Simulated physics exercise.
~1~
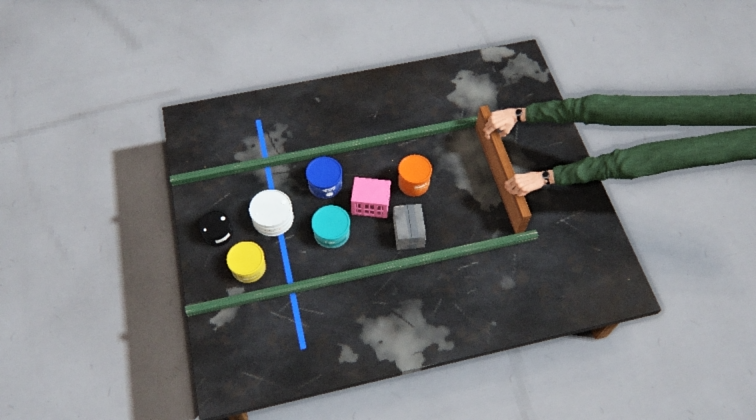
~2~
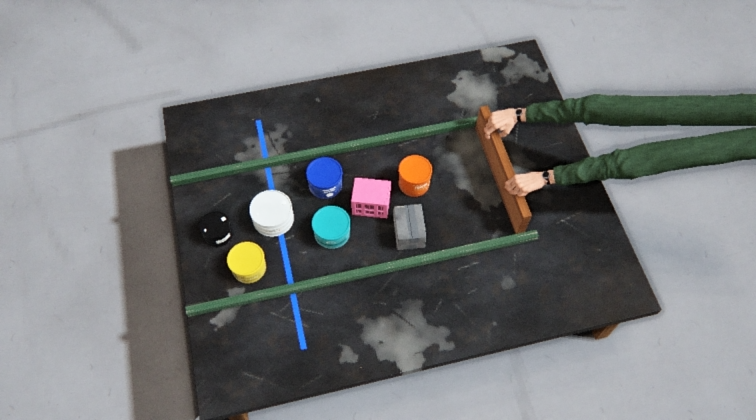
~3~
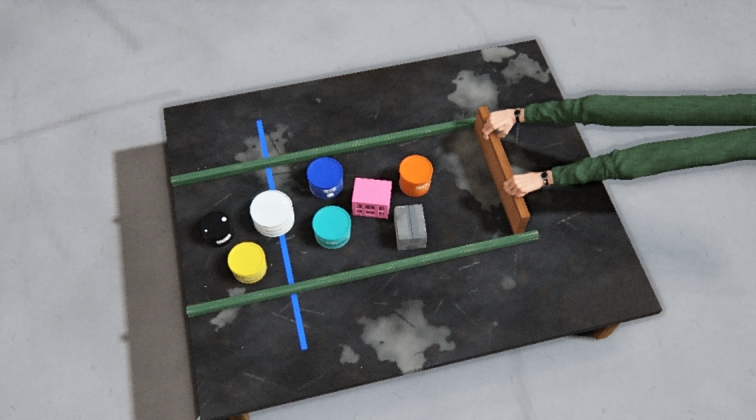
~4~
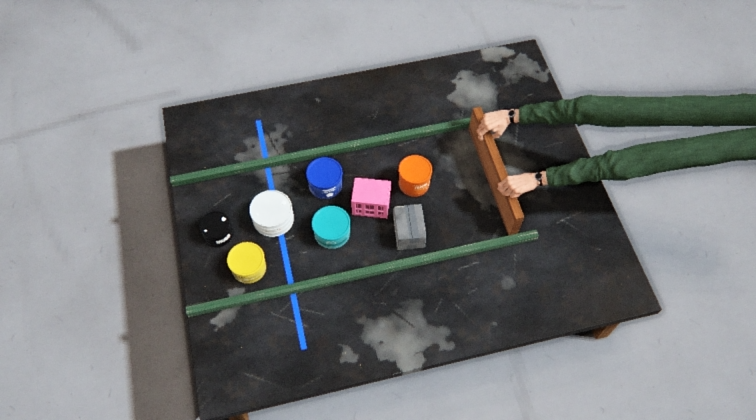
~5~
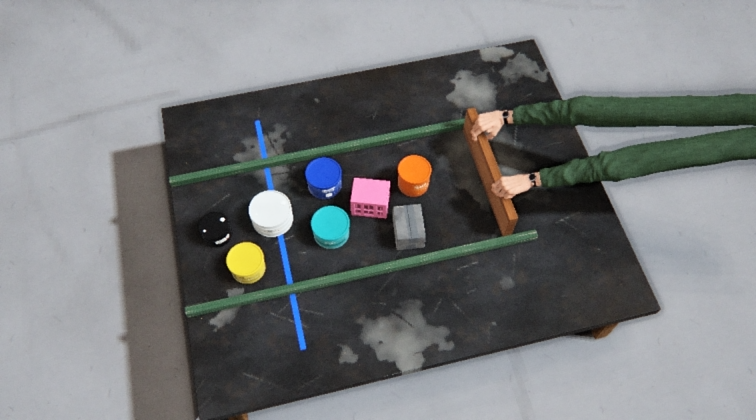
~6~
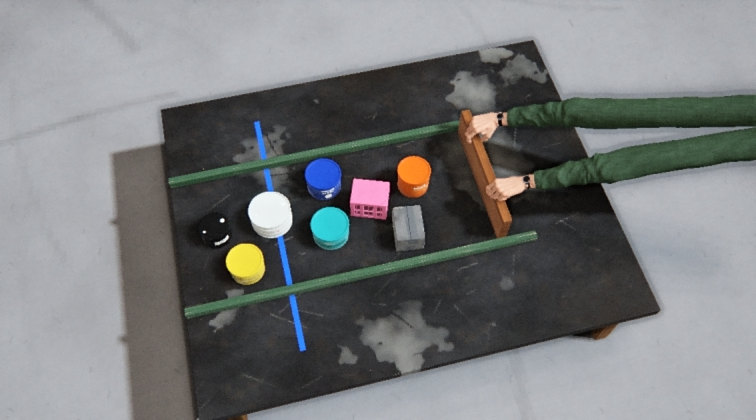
On a dark raised deck, two hands slide a wooden plank slightly left toward scattered loads.
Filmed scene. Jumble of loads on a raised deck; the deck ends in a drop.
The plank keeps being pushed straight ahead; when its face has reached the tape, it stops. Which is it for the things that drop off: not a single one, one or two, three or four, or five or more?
Nothing goes over.
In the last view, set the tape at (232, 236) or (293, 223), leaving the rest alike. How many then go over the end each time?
Per try: 2; 0.
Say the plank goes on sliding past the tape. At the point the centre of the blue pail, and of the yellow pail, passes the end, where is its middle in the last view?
For the blue pail, about (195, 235); for the yellow pail, about (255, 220).
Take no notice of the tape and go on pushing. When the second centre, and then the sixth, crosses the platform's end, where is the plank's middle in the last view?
At roughly (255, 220), then roughly (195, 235).
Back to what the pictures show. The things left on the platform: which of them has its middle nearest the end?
Nearest at the end: The black canister.
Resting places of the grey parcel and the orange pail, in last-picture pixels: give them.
Grey parcel at (271, 263), orange pail at (258, 208).
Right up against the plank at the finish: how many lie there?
That makes 3.
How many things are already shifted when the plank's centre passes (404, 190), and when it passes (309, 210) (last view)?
Counts: 4 and 7.
Early on, none off yet; black canister at rest near (215, 231); yellow pail at rest near (246, 265); white canister at rest near (271, 215).
A while later, none off yet; black canister at rest near (215, 231); yellow pail moving near (243, 265); white canister travelled a little near (255, 214).
Finally, the number that fall off is zero.
